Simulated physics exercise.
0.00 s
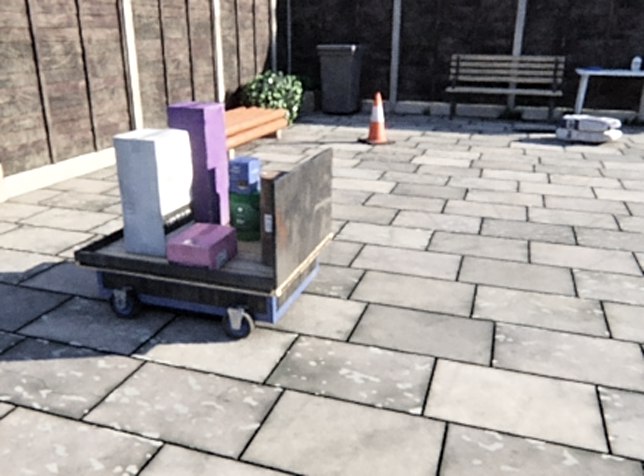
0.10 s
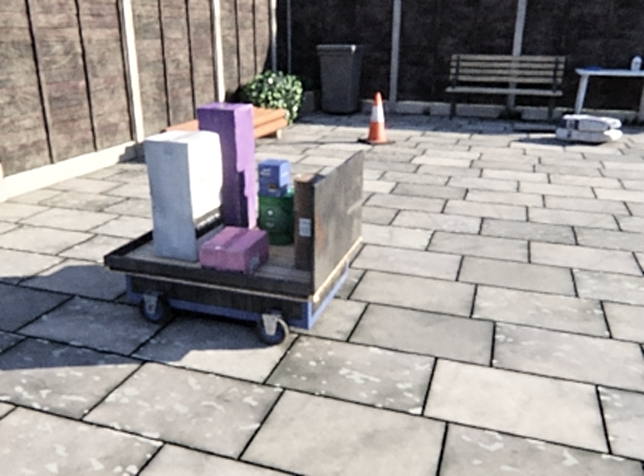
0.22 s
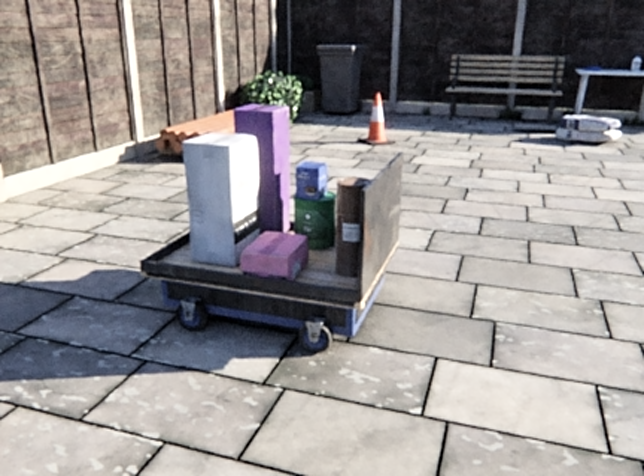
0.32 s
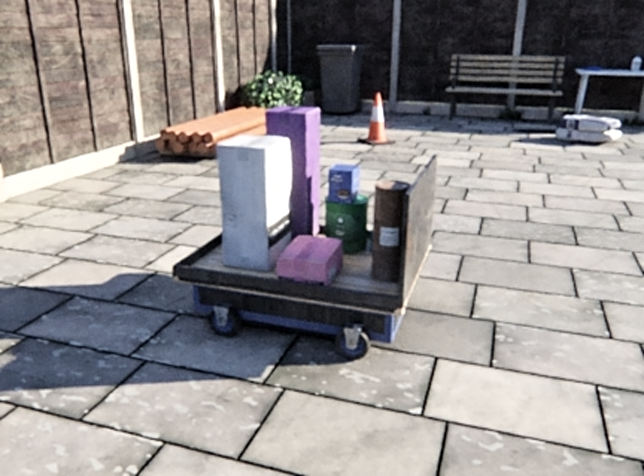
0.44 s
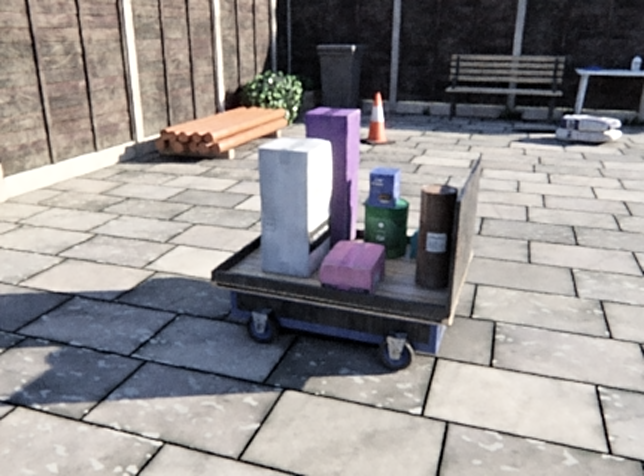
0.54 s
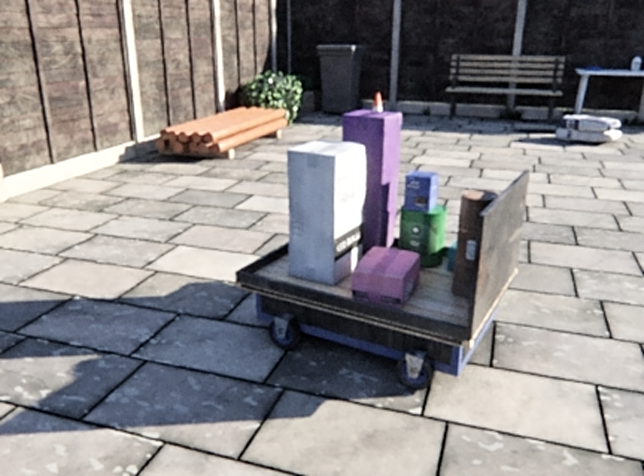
At the start, a low wheeled cart carrying white and purple boxes, a pink parcel and other items stands at the left of a paved yard. It rolls steadily rightward and a little nearer, then swivels slightly as the brown canister shifts beside the tall board, the other items keeping their places.
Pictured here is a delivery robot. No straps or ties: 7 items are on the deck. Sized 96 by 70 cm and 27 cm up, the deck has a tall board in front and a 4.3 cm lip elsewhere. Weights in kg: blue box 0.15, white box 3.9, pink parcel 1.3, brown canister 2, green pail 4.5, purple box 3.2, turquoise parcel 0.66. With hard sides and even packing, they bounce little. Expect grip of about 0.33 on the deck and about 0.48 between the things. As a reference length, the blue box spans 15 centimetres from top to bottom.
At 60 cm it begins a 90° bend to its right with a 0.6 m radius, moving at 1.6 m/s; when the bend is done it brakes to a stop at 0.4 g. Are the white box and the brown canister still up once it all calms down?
The white box - still up. The brown canister - knocked down.
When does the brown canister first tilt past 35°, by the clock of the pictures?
At around 0.7 seconds on the pictures' clock.
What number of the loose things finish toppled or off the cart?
Total: 3.
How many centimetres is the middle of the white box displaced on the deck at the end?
I'd say about 16 cm between start and finish.
By 0.84 s, 134 cm covered, turned 57°; blue box and purple box now off the cart; brown canister on its side near (564, 327); white box 6 cm from its spot near (399, 238).
By 1.14 s, 182 cm covered, turned 90°; brown canister now off the cart; white box 15 cm from its spot near (425, 290); pink parcel 23 cm from its spot.
When it is over (2.0 s), off the cart and tipped over, blue box, brown canister and purple box; not toppled but over 10 cm from the start, white box and pink parcel; the other 2 within 10 cm of the start. In the last view, white box near (399, 366).
